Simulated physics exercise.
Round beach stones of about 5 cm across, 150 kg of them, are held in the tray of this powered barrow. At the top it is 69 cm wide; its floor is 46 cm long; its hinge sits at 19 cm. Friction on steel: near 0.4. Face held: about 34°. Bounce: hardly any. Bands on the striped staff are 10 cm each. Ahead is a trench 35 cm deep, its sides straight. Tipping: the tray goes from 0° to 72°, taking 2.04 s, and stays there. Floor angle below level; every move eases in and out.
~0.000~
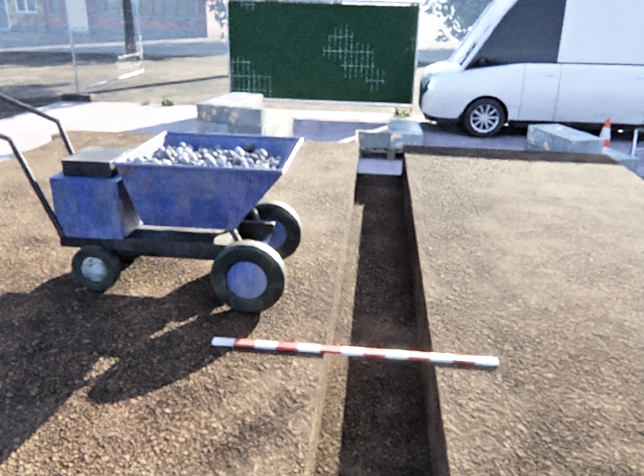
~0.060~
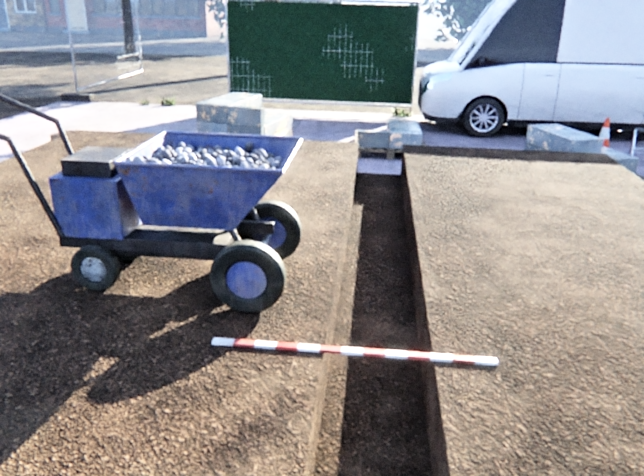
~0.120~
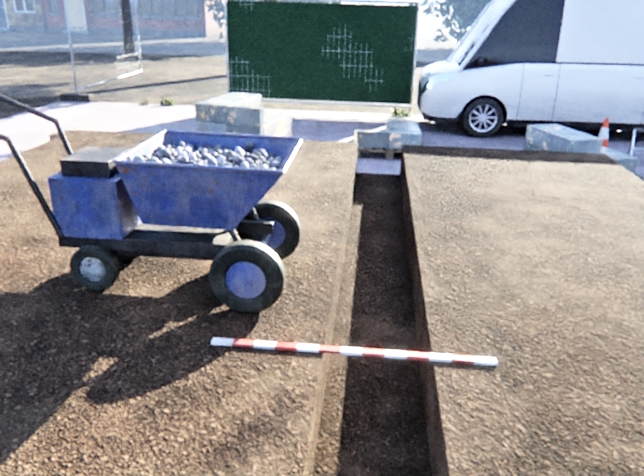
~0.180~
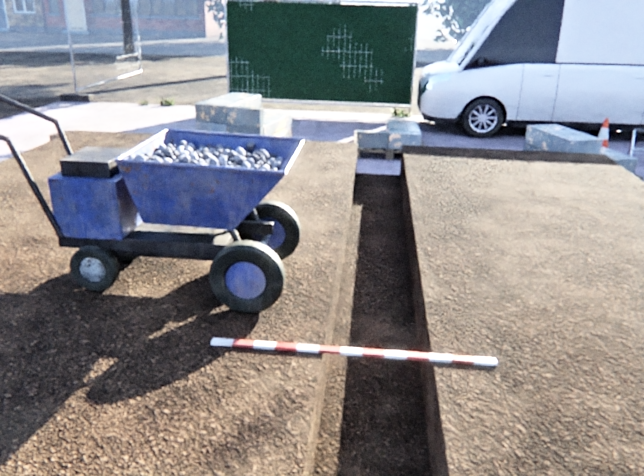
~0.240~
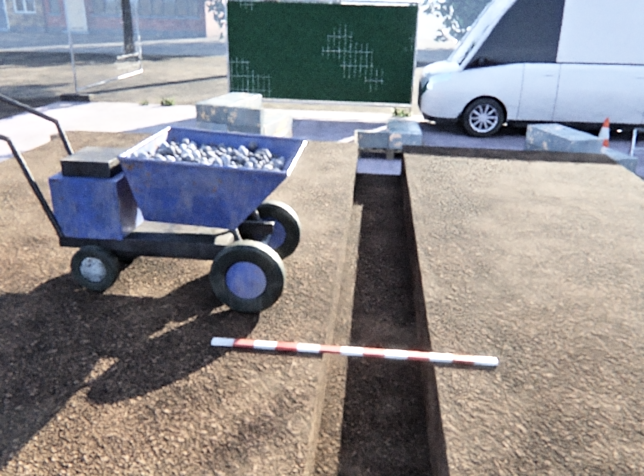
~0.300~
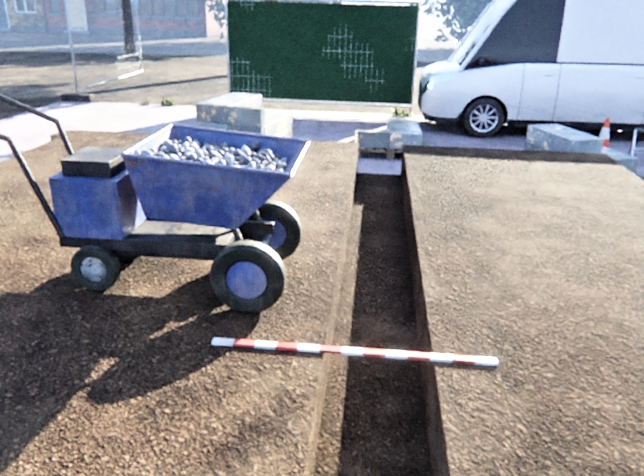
At the start, a blue barrow loaded with grey rounded stones stands level beside a straight trench, with a red-and-white striped staff lying across the gap. The tray then slowly tilts up a little from its left side, while the stones barely shift and the wheels stay still.
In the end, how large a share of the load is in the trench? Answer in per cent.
A share of roughly 92 %.
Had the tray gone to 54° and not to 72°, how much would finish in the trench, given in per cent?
About 60%.
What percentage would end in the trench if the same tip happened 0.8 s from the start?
75 %.
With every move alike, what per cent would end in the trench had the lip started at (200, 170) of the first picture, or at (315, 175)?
85 % and 55 %.
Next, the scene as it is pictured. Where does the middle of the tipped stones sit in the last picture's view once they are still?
Their middle lands near (391, 334).
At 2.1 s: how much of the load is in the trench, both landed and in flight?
Some 60 per cent of the load by that point.
After 1.5 s the floor is at 61°; 97 % in the tray, 3 % in the trench; the foremost stones are at (394, 267).
After 2.1 s the floor is at 72°; 34 % in the tray, 60 % in the trench, 6 % past the trench; the foremost stones are at (498, 302).
After 2.5 s the floor is at 72°; 11 % in the tray, 81 % in the trench, 8 % past the trench; the foremost stones are at (527, 299).
After 4.4 s the floor is at 72°; 0 % in the tray, 92 % in the trench, 8 % past the trench; the foremost stones are at (531, 291).
